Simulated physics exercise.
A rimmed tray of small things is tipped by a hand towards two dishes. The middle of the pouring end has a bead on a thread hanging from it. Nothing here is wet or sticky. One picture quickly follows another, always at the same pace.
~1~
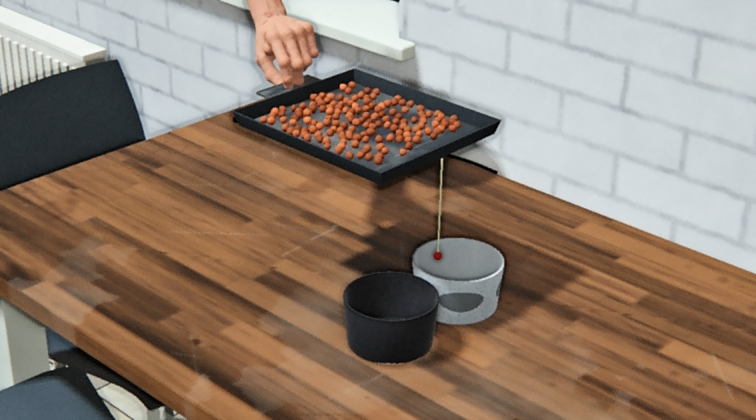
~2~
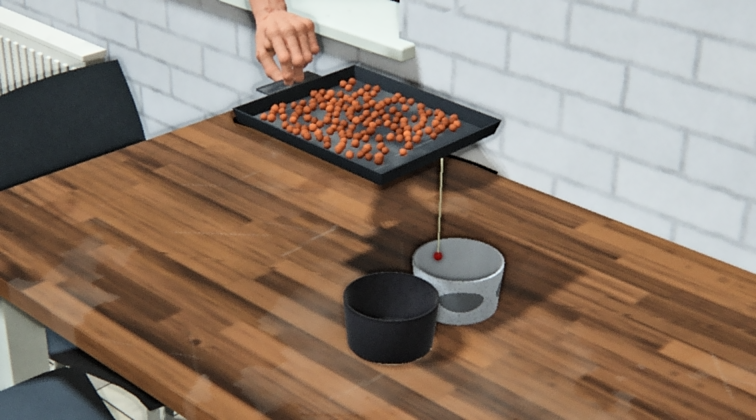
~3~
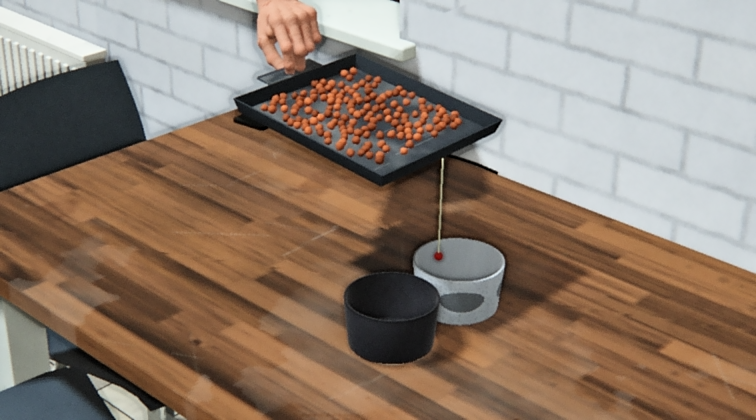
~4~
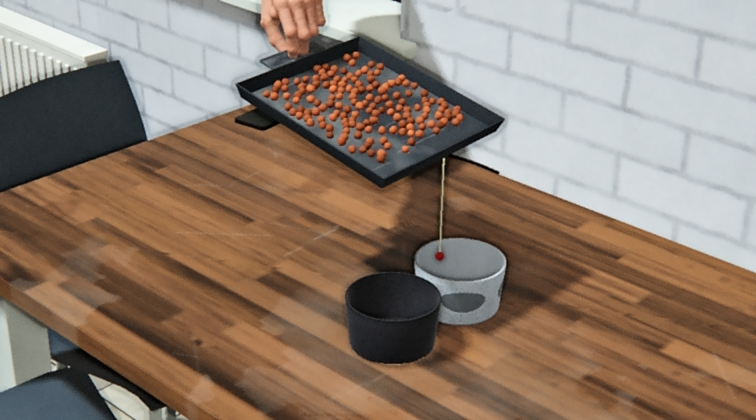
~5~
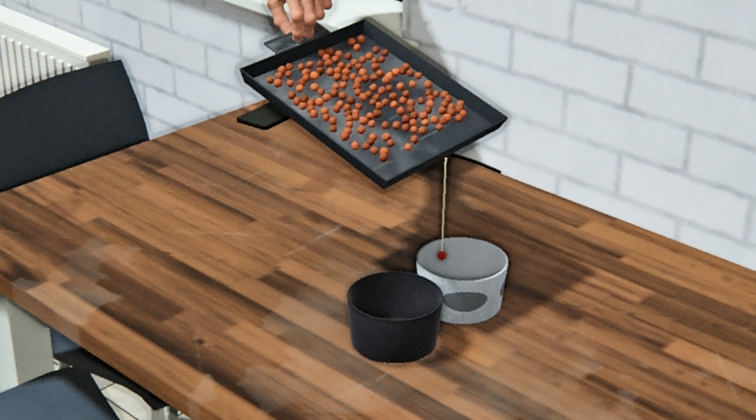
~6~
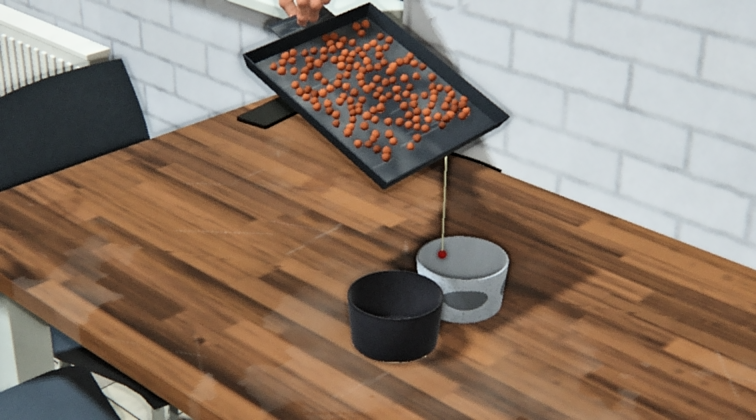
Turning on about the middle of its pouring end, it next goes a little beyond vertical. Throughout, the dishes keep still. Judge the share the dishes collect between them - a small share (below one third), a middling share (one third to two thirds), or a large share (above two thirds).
A middling share.
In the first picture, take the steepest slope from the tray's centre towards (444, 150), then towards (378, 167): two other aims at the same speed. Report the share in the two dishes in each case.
About 30 % and 90 %.
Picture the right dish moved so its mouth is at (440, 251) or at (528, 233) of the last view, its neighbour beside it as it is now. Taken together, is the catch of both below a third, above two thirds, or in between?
Try 1 - less than a third; try 2 - below one third.
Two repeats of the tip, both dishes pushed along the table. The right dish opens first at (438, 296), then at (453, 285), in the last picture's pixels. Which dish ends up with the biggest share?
One: The right dish. Two: The right-hand dish.
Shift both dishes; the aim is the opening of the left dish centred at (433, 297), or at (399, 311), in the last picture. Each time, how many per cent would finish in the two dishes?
That makes 80 per cent, followed by 80 per cent.
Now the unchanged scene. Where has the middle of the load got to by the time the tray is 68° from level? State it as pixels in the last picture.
The load is centred around (426, 156).
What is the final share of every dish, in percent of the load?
Around 40 in a hundred in the left dish and around 0 in a hundred in the right dish.
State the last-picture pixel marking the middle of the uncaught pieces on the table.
My estimate puts the centre near (503, 361).
Shortly afterwards, tray tipped steeply; the bulk on the tray; near a quarter in the air.
Next, tray tipped past a quarter turn; near a quarter on the tray; near a quarter in the left dish; only a few in the right dish; near a quarter outside both; near a third in the air.
Some moments later, tray tipped past a quarter turn; near half in the left dish; only a few in the right dish; near half outside both.
In the end, tray tipped past a quarter turn; near half in the left dish; only a few in the right dish; near half outside both.
